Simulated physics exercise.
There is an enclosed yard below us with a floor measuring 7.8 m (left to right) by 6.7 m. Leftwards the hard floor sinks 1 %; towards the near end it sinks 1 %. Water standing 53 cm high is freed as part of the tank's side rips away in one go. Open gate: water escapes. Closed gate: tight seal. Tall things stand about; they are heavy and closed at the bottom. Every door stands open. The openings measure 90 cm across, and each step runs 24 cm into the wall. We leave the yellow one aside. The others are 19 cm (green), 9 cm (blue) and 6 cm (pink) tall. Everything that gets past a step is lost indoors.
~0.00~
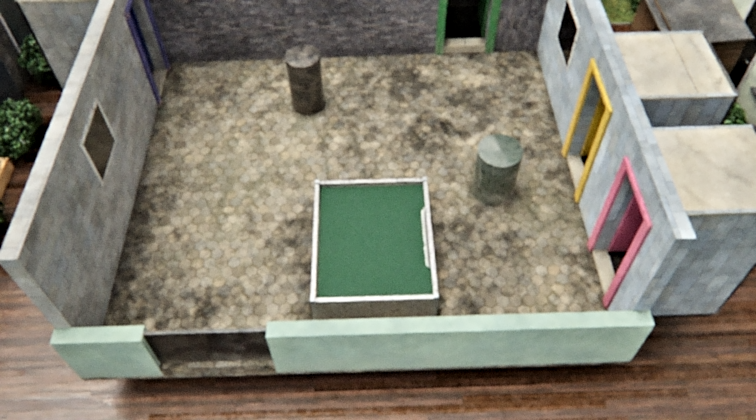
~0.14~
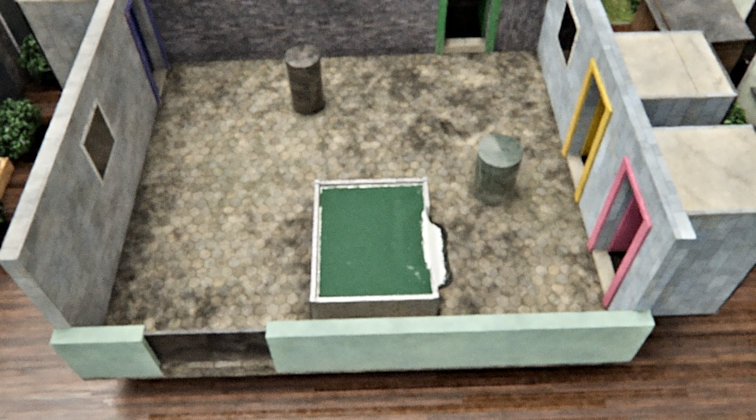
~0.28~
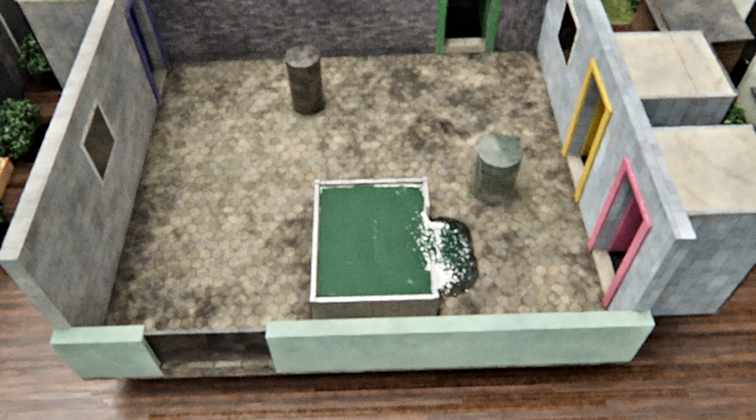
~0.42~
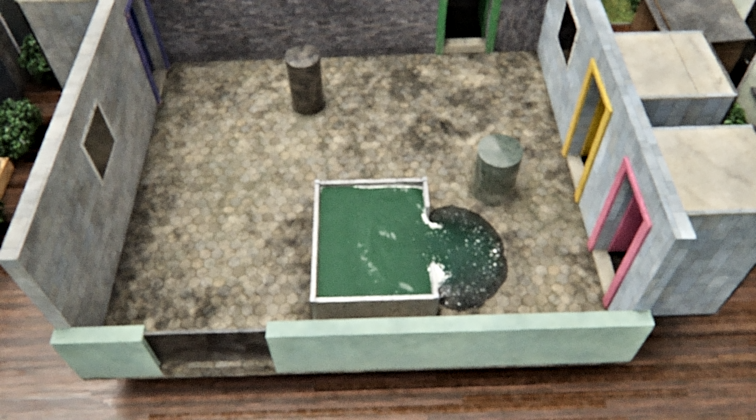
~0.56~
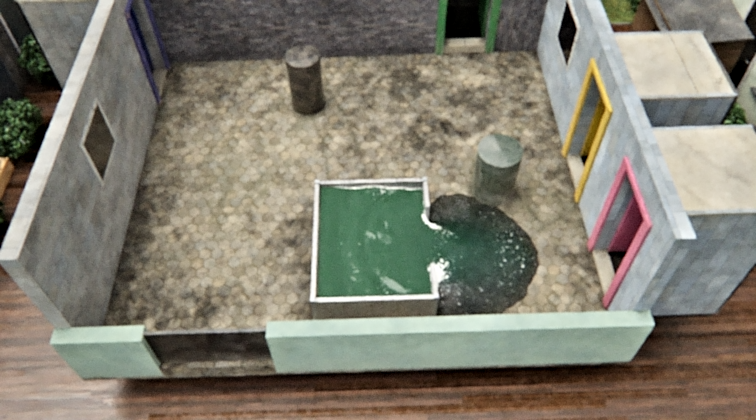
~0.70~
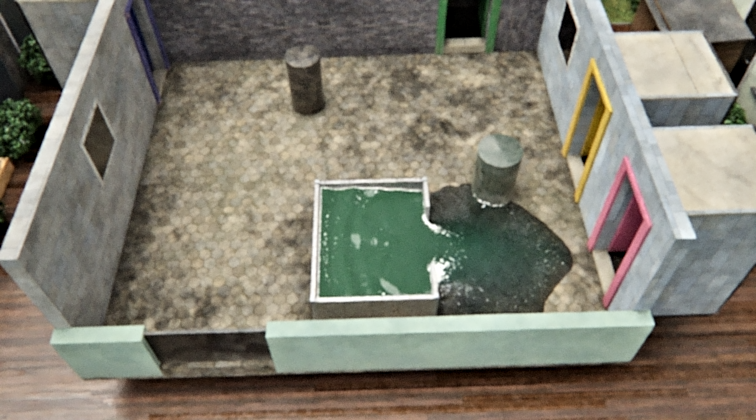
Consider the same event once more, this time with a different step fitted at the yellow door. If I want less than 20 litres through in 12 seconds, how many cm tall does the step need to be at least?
You would need about 9 cm.
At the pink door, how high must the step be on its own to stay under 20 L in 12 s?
For the pink door, about 20 cm.
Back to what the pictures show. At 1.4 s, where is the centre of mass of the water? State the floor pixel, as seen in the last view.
Roughly (417, 259).
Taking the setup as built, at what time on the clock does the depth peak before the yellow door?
Peak time: Around 2.0 s.
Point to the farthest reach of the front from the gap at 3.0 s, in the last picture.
The tip of the flood lies near (541, 74).
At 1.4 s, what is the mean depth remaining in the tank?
The mean depth is about 37 cm.
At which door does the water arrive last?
Final door: Blue.
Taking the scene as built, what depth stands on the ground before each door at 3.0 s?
Centimetres: Green = 0, yellow = 11, blue = 0, pink = 21.
After 1.4 s water covers 15 % of the floor, deepest (30 cm) near (436, 253); it has not reached the yellow door.
After 3.0 s water covers 25 % of the floor, deepest (22 cm) near (569, 258); 11 cm at the yellow door, 16 litres in over its 8 cm step.
After 12.0 s water covers 85 % of the floor, deepest (8 cm) near (97, 356); 4 cm at the yellow door, 26 litres in over its 8 cm step.
At the yellow door as built, the water arrived by 1.5 s and peaked near 13 cm at 2.0 s.
Run again over the same 12 s with other heights there, 30 litres in over 7.5 cm, 14 litres over 10 cm. The limit of 20 litres is kept from about 9 cm up.
